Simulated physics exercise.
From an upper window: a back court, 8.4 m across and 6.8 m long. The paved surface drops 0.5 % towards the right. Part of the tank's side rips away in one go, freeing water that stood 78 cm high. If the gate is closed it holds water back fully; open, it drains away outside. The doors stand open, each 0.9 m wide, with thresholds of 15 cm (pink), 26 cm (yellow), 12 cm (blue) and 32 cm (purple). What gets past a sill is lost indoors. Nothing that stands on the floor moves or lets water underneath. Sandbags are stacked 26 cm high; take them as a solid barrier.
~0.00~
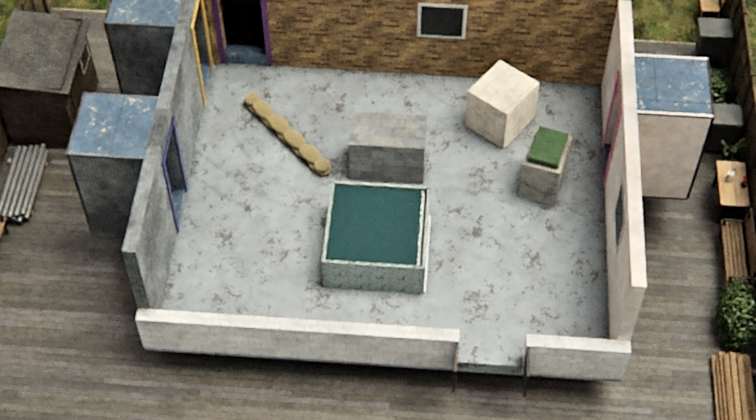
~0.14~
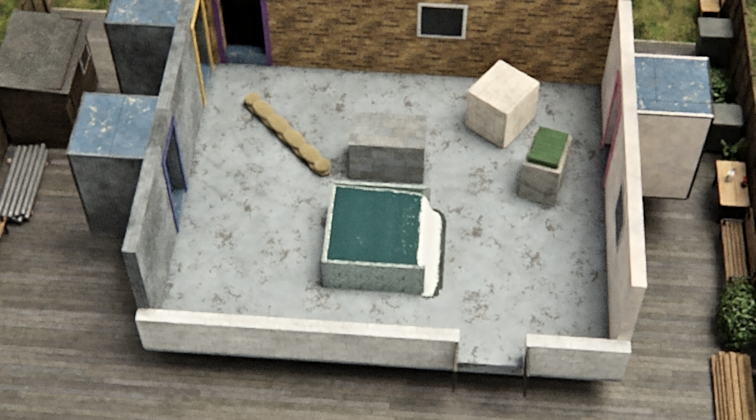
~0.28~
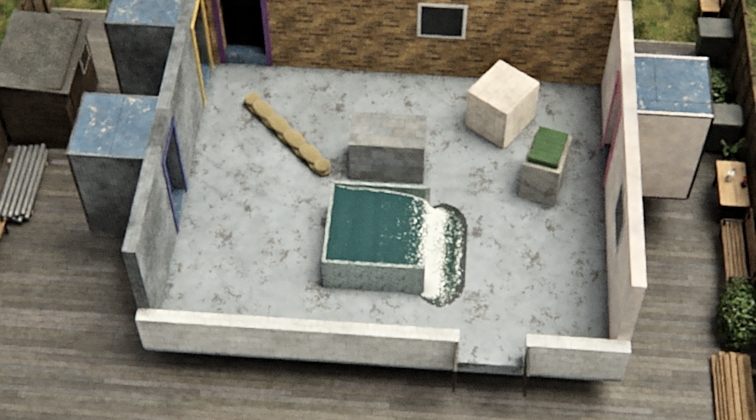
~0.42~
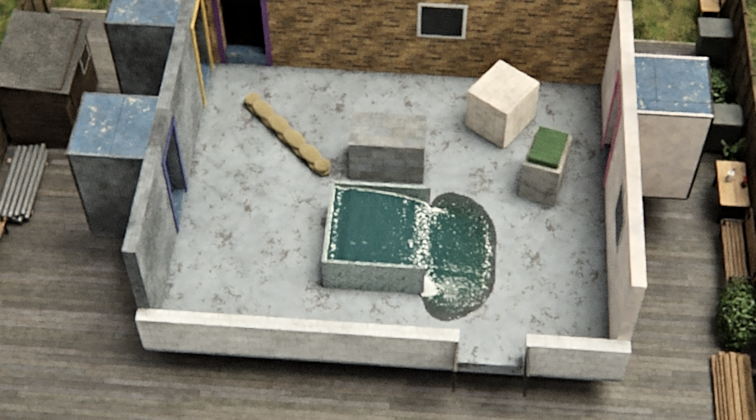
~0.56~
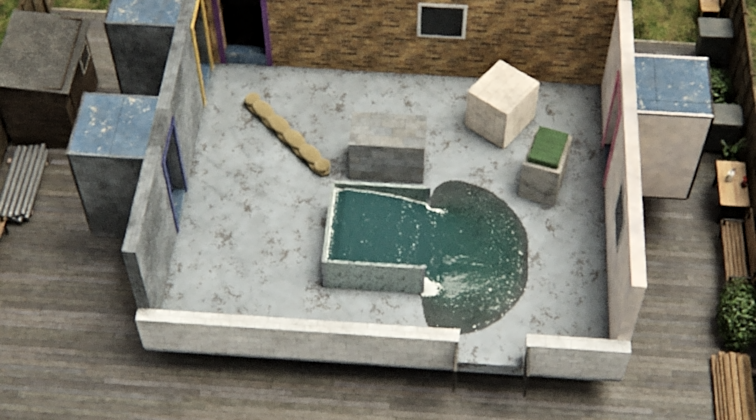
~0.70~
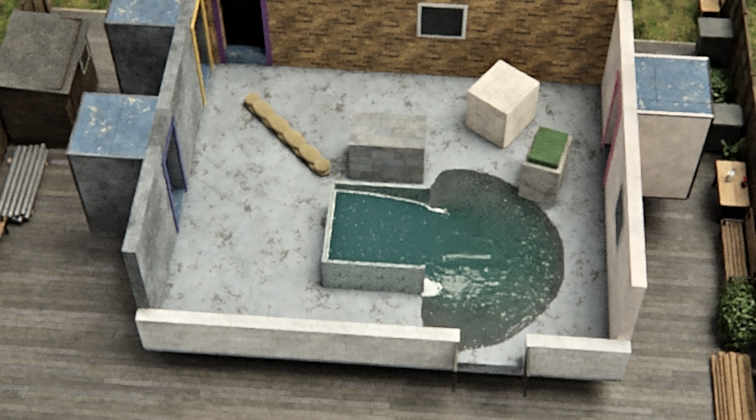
Green water bursts from the right side of a raised tank and spreads across the paved court.
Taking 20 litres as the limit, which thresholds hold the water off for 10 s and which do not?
Door by door: At the pink door it stays under the limit; at the yellow door it does not reach the limit; at the blue door it keeps below the limit; at the purple door it does not reach the limit.
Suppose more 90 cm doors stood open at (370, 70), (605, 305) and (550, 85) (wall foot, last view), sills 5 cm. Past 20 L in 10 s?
In that order: Below, over, past it.
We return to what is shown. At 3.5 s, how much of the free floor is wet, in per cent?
Some 35 per cent of it.
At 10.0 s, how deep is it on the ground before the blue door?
About 2.5 cm.
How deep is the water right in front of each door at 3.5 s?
In cm: Pink 10, yellow 0, blue 0, purple 0.
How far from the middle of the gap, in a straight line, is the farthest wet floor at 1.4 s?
Some 4.0 m out.
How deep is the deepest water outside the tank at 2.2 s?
Roughly 44 cm.
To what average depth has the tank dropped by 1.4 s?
Roughly 33 cm on average.
After 1.4 s water covers 25 % of the floor and is deepest (41 cm) near (601, 218); pink door not reached, yellow door not reached, blue door not reached, purple door not reached.
After 2.2 s water covers 30 % of the floor and is deepest (44 cm) near (605, 360); pink door 9 cm at the sill, 0 L in, yellow door not reached, blue door not reached, purple door not reached.
After 3.5 s water covers 35 % of the floor and is deepest (28 cm) near (571, 94); pink door 10 cm at the sill, 0 L in, yellow door not reached, blue door not reached, purple door not reached.
After 6.0 s water covers 60 % of the floor and is deepest (16 cm) near (529, 85); pink door 8 cm at the sill, 0 L in, yellow door not reached, blue door not reached, purple door not reached.
After 10.0 s water covers 80 % of the floor and is deepest (10 cm) near (220, 73); pink door 8 cm at the sill, 0 L in, yellow door 8 cm at the sill, 0 L in, blue door 3 cm at the sill, 0 L in, purple door 8 cm at the sill, 0 L in.
